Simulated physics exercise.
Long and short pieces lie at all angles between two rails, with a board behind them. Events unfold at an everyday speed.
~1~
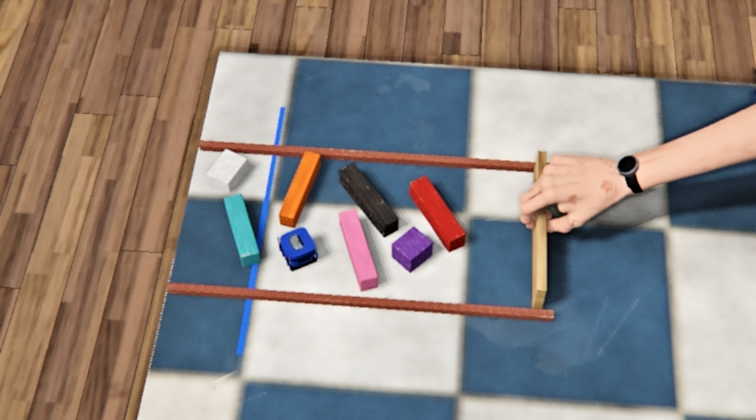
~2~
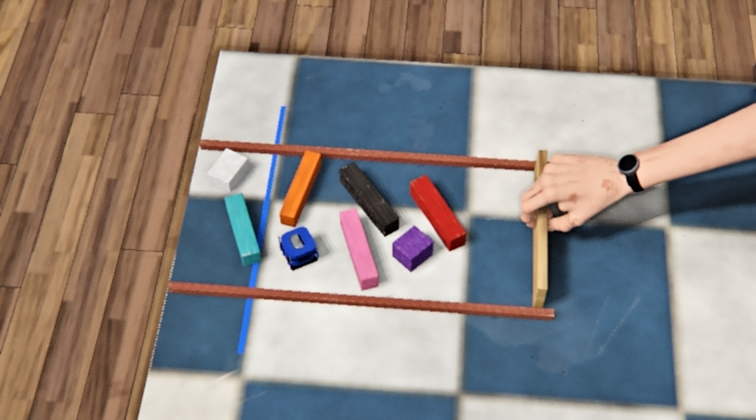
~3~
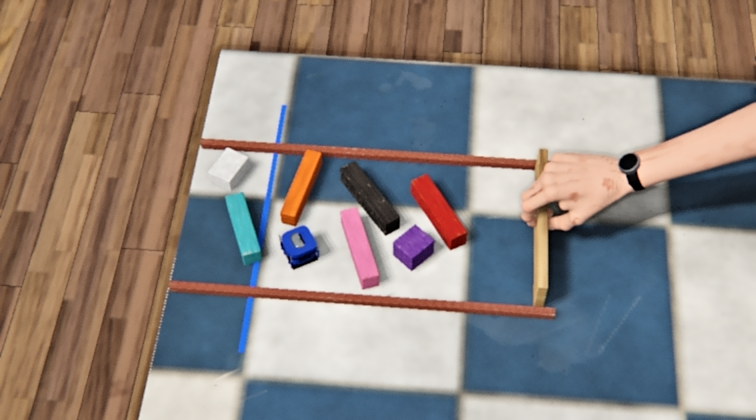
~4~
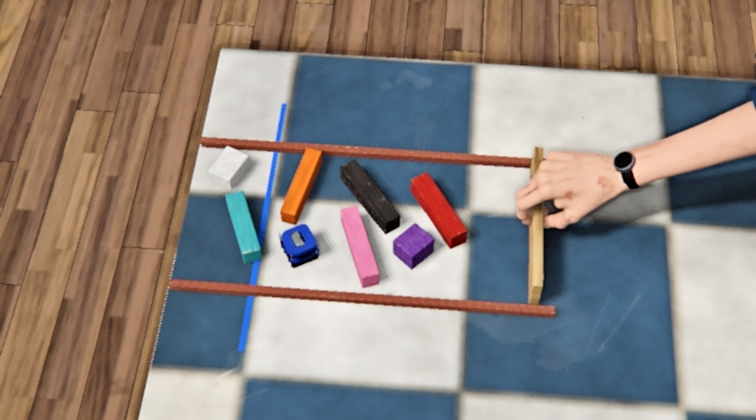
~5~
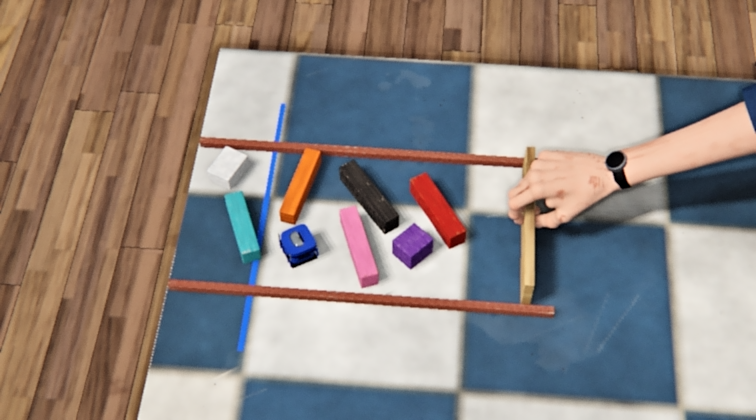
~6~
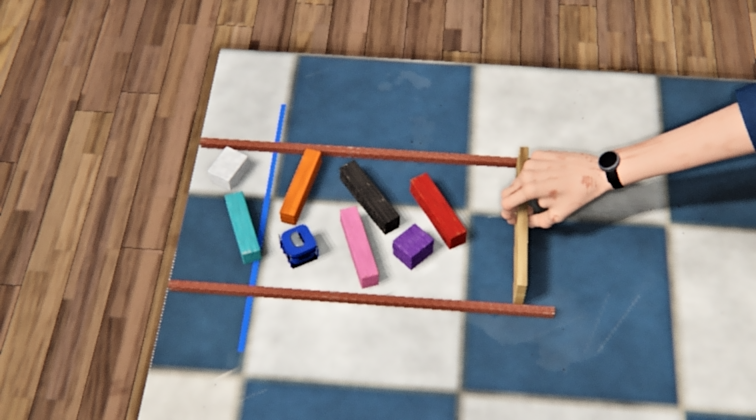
A hand with a dark watch on its wrist grips an upright wooden board on a blue-and-white checked surface over a wood plank floor, seen from above at an angle. Between two reddish-brown rails lie white, turquoise, orange, blue, black, pink, purple and red pieces, with a blue line crossing at left. The hand holds nearly still, then slides the board slightly left, touching none of the pieces.
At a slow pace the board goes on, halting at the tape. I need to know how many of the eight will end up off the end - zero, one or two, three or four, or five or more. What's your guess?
In this one, one or two spill over.
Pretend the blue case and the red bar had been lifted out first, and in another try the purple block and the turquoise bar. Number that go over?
You'd see 0 fallen, and 0 in the other try.
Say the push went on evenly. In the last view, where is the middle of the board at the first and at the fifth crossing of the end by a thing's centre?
The middle is near (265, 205) first and near (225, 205) after.
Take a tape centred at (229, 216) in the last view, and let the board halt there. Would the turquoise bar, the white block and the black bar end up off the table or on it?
Starting with the turquoise bar, it ends up falling, then the white block ends up falling, then the black bar keeps its place.
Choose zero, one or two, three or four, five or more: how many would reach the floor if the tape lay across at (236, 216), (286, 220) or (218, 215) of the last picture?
Place one: Three to four; place two: No fall at all; place three: 5 or more.
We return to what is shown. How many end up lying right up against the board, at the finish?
The count in contact is 2.
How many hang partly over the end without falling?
That adds up to 1.
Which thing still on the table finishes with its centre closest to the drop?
White block.
A little later, none off yet; white block at rest near (229, 169); turquoise bar at rest near (243, 227); orange stick at rest near (301, 187).
Next, none off yet; white block at rest near (229, 169); turquoise bar at rest near (240, 228); orange stick shifted a little near (290, 184).
When it is over, the number that fall off is one or two; down, turquoise bar.
